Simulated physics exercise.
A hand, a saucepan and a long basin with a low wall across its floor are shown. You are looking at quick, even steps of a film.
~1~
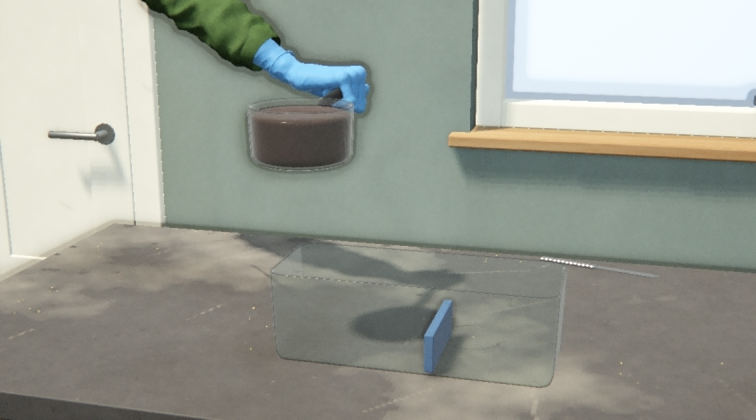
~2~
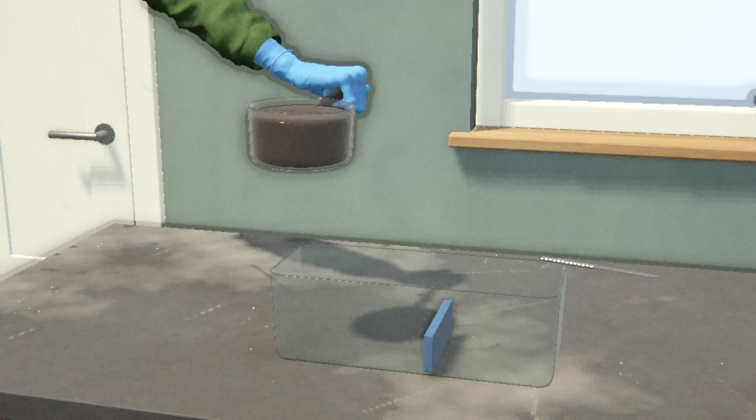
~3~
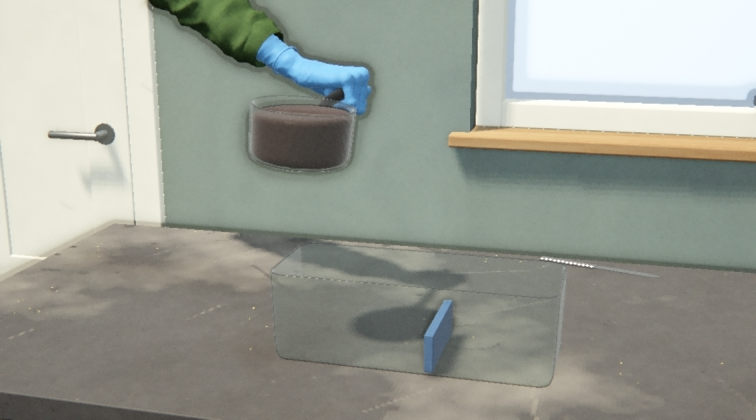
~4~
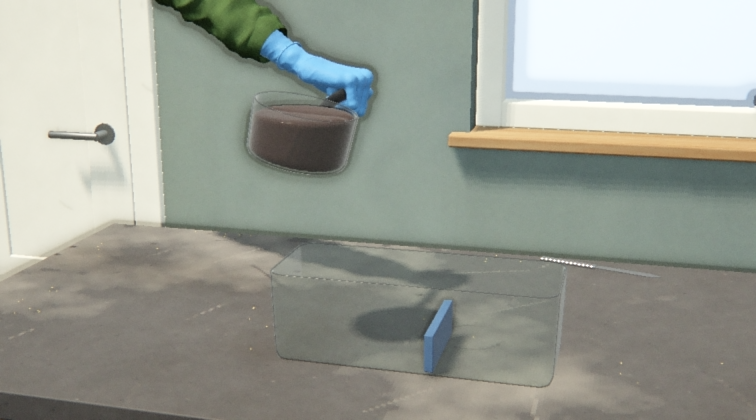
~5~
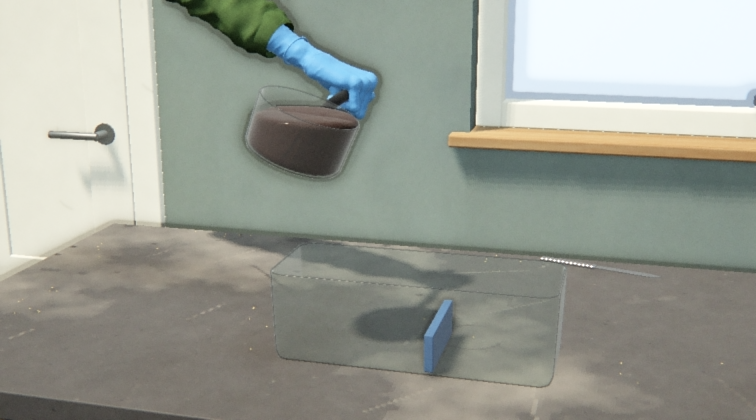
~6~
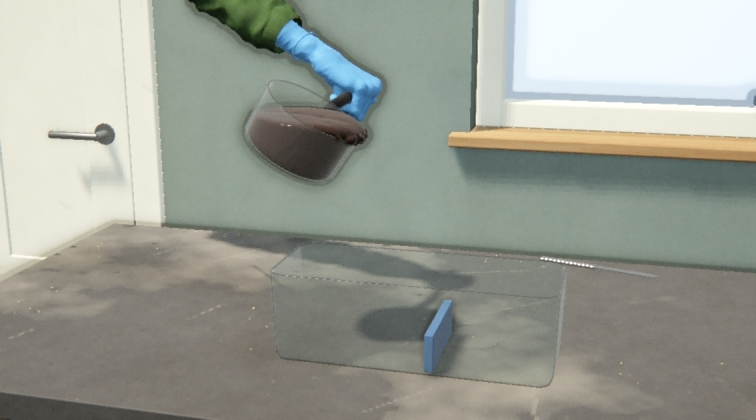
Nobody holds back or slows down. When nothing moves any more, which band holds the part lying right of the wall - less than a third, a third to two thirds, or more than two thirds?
Once it settles, the part right of the wall is below a third, I'd say.
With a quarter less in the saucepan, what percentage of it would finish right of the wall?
About 5 parts in a hundred, give or take.
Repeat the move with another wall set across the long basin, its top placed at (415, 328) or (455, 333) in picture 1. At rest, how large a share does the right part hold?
The first placement gives around 35 percent, the second 20 percent.
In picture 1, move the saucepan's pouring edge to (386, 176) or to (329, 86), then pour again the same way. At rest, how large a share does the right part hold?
Result, first then second: About 15 % and about 10 %.
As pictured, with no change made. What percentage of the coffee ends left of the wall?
It comes to some 90 per cent.
A moment on, the saucepan is tipped on its side and 29 per cent is still to pour, 23 is left of the wall and 0 right of it.
Next, the saucepan is tipped right over and 6 per cent is still to pour, 84 is left of the wall and 1 right of it.
Then the saucepan is tipped right over and 1 per cent is still to pour, 90 is left of the wall and 5 right of it.
Later the saucepan is tipped right over and 0 per cent is still to pour, 92 is left of the wall and 6 right of it.
Finally, 92 per cent lies left of the wall, 6 right of it and 2 outside.
